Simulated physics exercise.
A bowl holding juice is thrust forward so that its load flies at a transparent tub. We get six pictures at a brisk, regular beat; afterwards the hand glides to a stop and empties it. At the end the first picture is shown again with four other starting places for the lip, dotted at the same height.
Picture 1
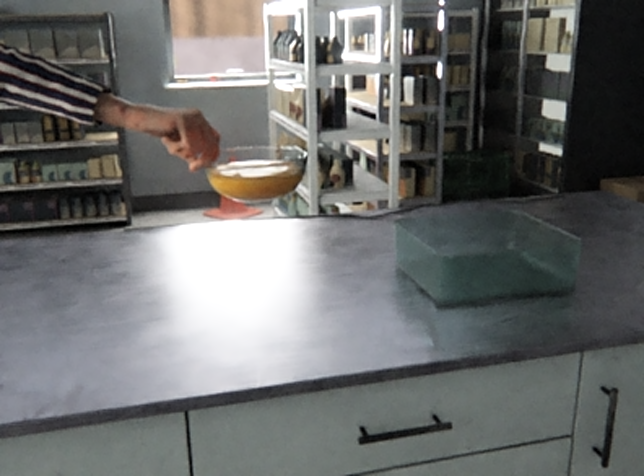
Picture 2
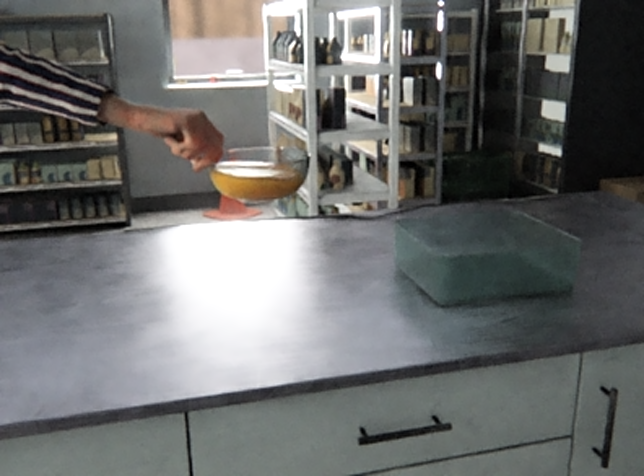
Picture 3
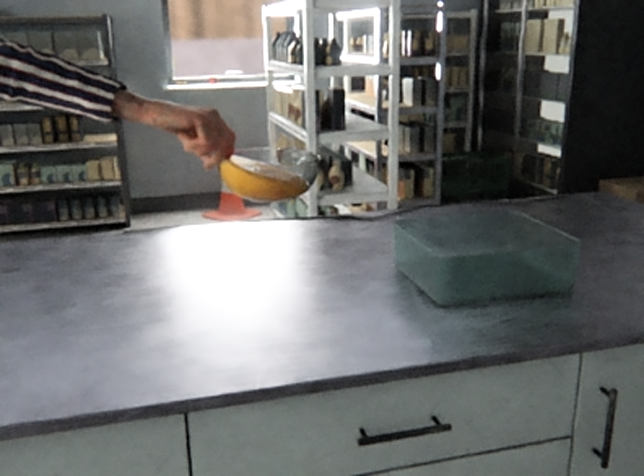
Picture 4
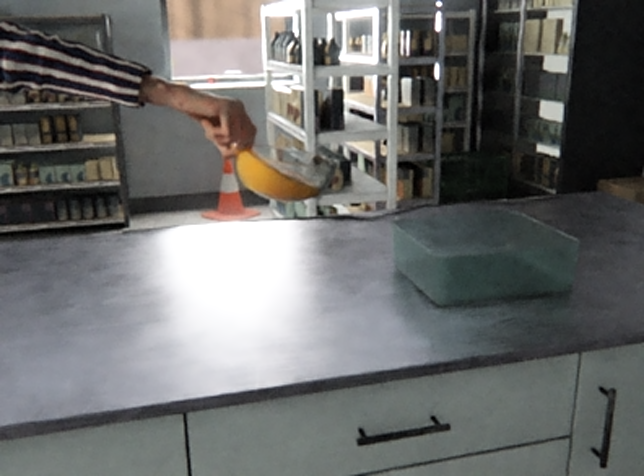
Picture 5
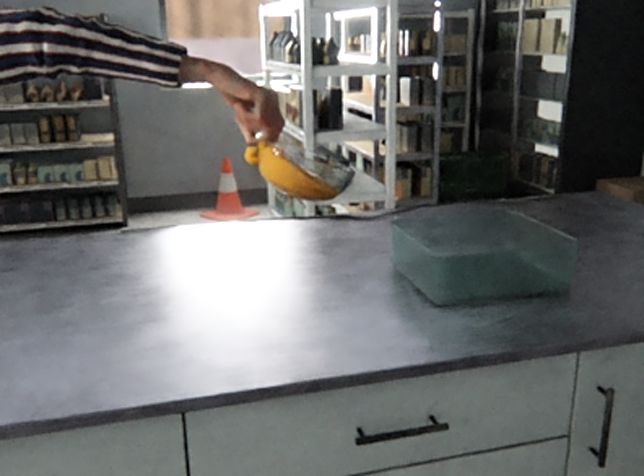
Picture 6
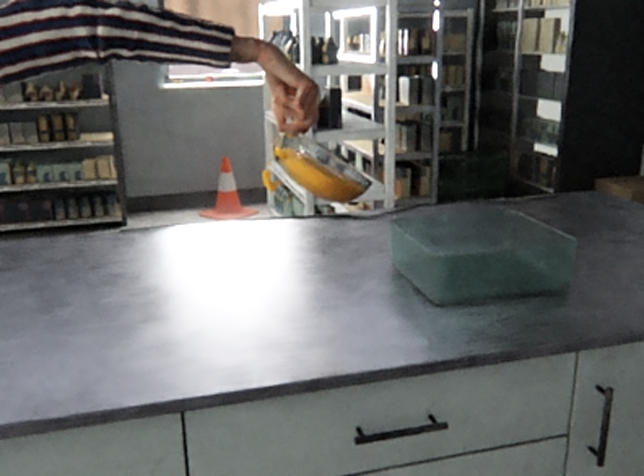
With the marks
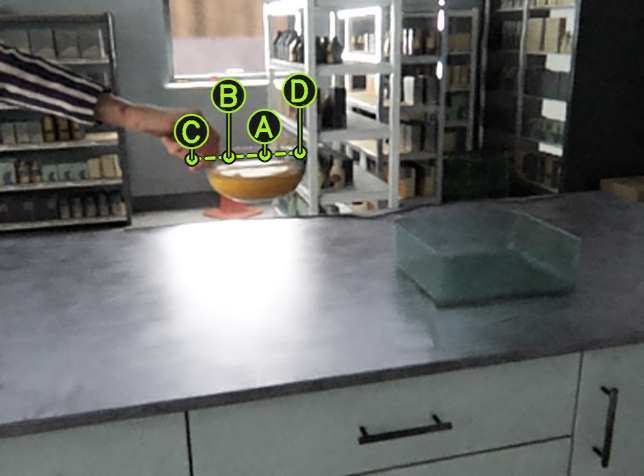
The clip opens with a hand in a striped sleeve holding a clear bowl of orange juice level above a grey counter, left of a transparent tub. The hand moves right, tilting the bowl increasingly, and juice slops over the rim on the left side, trailing beneath the hand.
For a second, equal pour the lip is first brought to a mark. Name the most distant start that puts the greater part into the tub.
A.
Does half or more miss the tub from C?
Yes, it does.
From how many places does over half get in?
Two.
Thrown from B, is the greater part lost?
Yes, it does.
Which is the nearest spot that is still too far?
That is spot B.
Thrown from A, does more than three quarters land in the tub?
No, less.
On the marked copy, A at (264, 154); B at (228, 157); C at (191, 159); D at (299, 152).
For spot A, about 63 % lands in the tub, 25 % falls short and 13 % goes beside or beyond.
For spot B, about 18 % lands in the tub, 76 % falls short and 6 % goes beside or beyond.
For spot C, about 0 % lands in the tub, 98 % falls short.
For spot D, about 68 % lands in the tub, 6 % falls short and 25 % goes beside or beyond.
